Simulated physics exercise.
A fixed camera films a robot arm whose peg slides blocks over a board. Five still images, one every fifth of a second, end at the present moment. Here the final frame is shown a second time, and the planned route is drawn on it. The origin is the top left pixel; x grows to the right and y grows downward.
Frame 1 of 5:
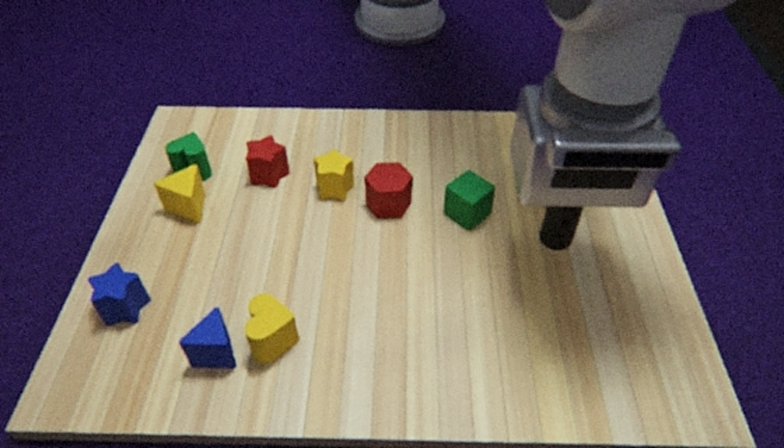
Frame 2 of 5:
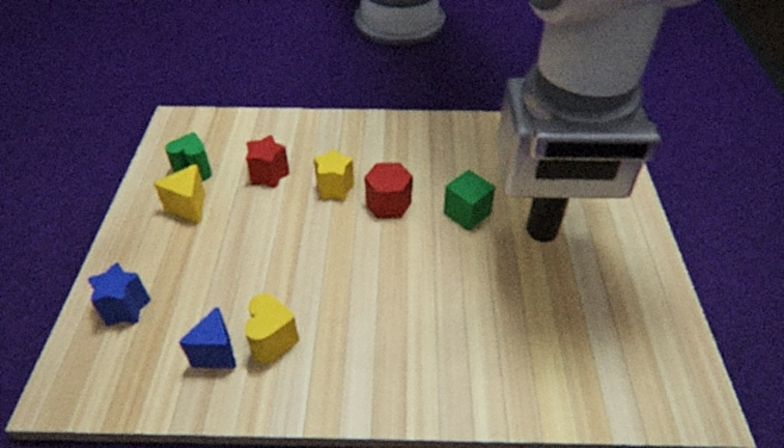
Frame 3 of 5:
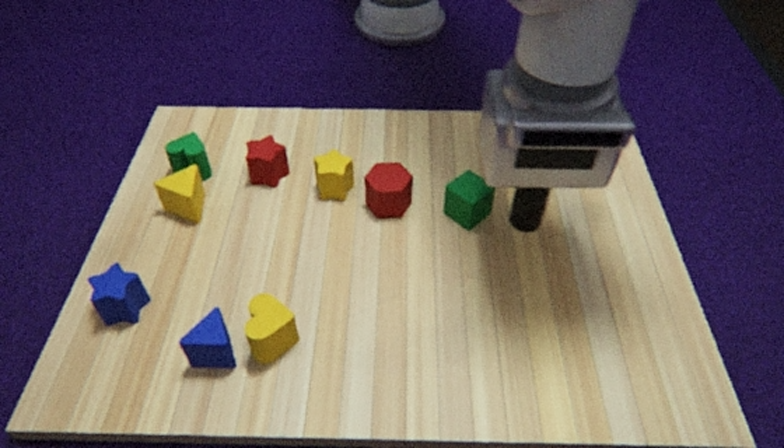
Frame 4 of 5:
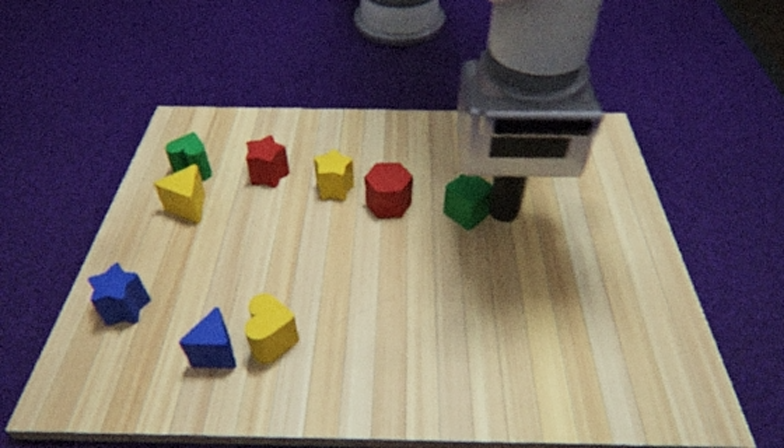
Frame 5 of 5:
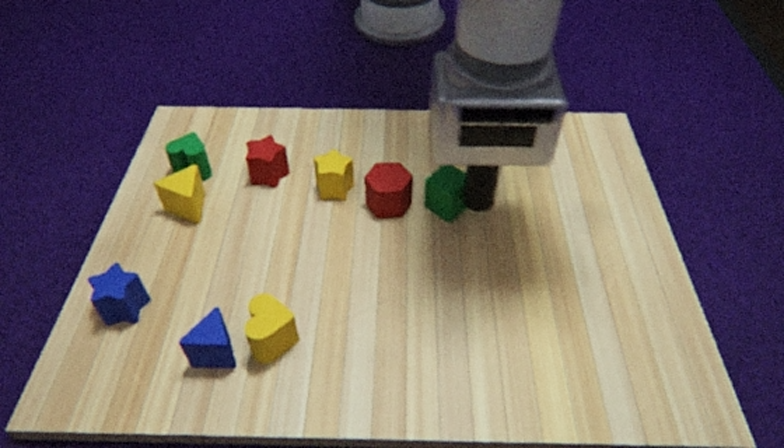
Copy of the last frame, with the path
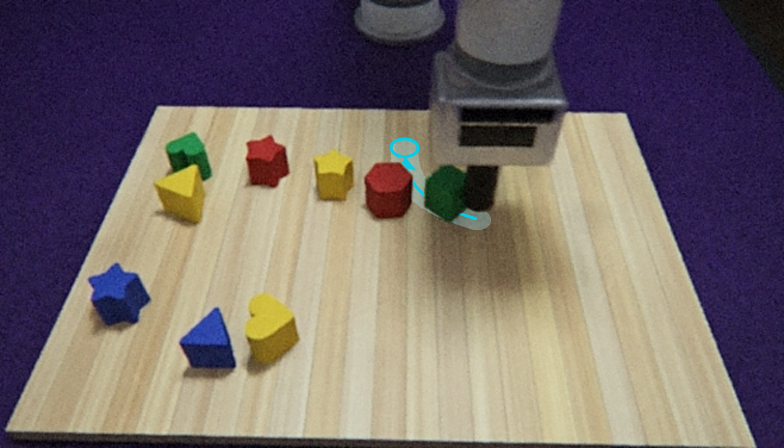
A grey and white robot arm with a dark peg slides left across a pale wooden board on a purple surface, seen from a fixed, raised view. Green, red and yellow blocks line the upper part, with a blue star, blue triangle and yellow heart at lower left. The peg reaches the green block and nudges it slightly left toward the red hexagonal one.
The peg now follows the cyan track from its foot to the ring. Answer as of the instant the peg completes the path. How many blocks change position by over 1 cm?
That push would leave one block displaced by more than about 1 cm.
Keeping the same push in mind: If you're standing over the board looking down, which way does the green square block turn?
I'd predict that, seen from above, the green square block rotates counter-clockwise.
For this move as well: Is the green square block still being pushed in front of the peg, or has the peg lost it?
Left aside or behind.
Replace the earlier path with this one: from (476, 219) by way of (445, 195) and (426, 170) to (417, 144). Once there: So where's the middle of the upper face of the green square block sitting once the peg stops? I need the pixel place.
Located at (400, 154).
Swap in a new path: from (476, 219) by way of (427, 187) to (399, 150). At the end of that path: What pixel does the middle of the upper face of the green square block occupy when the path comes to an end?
Its top face will be centred at roughly (378, 143).
Drawn move, from (476, 219) via (434, 202) and (409, 176), ending at (404, 148).
The first path, step by step. One third of the way, peg at (435, 185); green square block at (414, 157).
Two thirds of the way, peg at (410, 160); green square block at (389, 134).
At the end, peg at (405, 131); red hexagonal block still; green square block at (375, 117), turned 40° anticlockwise.
